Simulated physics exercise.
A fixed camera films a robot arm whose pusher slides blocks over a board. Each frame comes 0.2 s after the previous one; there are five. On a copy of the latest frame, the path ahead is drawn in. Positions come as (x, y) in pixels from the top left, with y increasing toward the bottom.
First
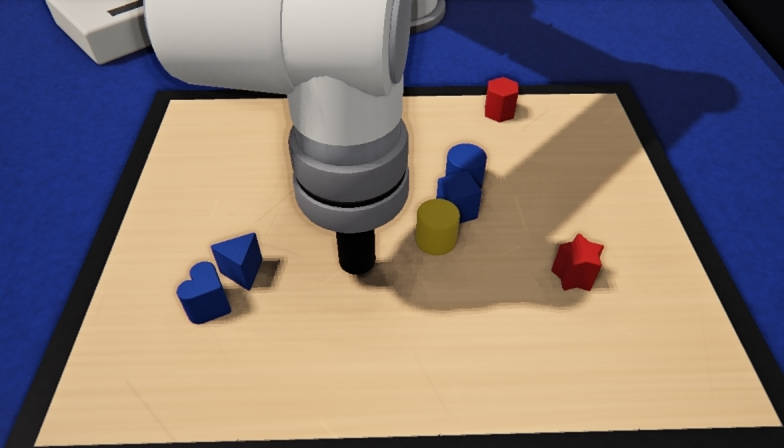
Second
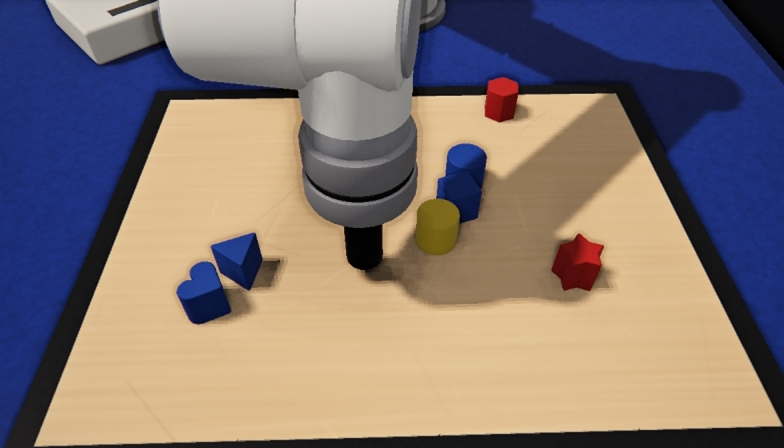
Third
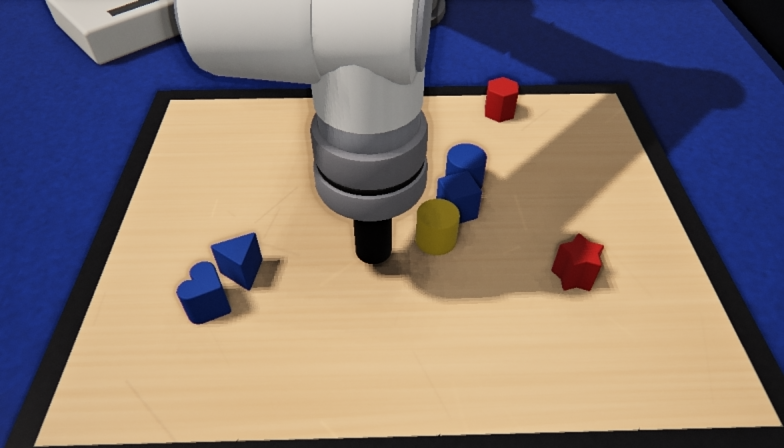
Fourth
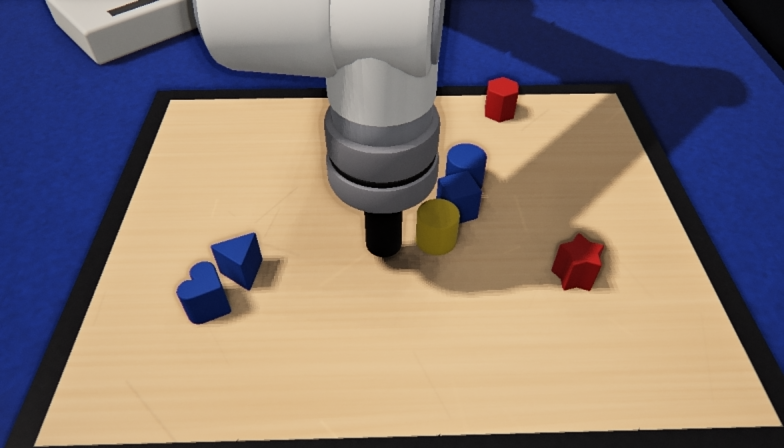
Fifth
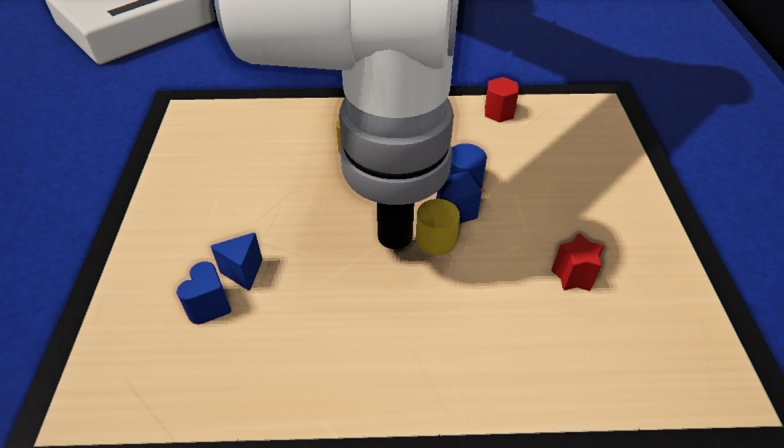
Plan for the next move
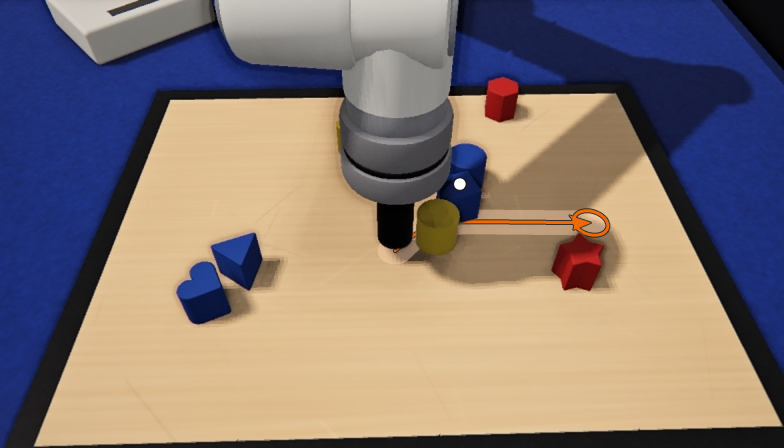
In the video, a robot arm with a black cylindrical tip moves slightly right and upward across a wooden board toward a yellow cylinder beside blue blocks, while the blue and red blocks around the board stay still.
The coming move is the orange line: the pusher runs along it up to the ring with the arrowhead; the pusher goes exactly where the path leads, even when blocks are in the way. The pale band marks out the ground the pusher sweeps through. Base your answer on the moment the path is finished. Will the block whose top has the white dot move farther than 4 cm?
I expect so.
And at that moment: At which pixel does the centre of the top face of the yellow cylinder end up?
Its top middle is near (536, 223).
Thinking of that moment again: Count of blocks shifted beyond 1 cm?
Moved: 2.
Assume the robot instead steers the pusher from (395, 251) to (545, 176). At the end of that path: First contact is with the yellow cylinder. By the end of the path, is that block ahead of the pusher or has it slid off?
The pusher passes it.
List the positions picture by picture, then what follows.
The first picture shows pusher tip (357, 261); block tops, yellow cylinder (438, 213); blue square block (460, 184); blue cylinder (467, 155).
The second picture shows pusher (365, 256); blocks unchanged.
The third picture shows pusher (374, 251); blocks unchanged.
The fourth picture shows pusher (384, 244); blocks unchanged.
The fifth picture shows pusher (395, 237); yellow cylinder (438, 213); blue square block (460, 184); blue cylinder (467, 155).
Path on the board, from (395, 251) by way of (452, 222) and (521, 222) to (591, 223); the dot is on the blue square block.
The first path, step by step. One third of the way, pusher (454, 208); yellow cylinder (490, 210); blue square block (484, 178), turned 75° anticlockwise.
Two thirds of the way, pusher (526, 208); yellow cylinder (536, 223); blue square block (507, 171).
At the end, pusher (596, 208); yellow cylinder (536, 223); blue square block (507, 171), turned 160° anticlockwise; blue cylinder in place.
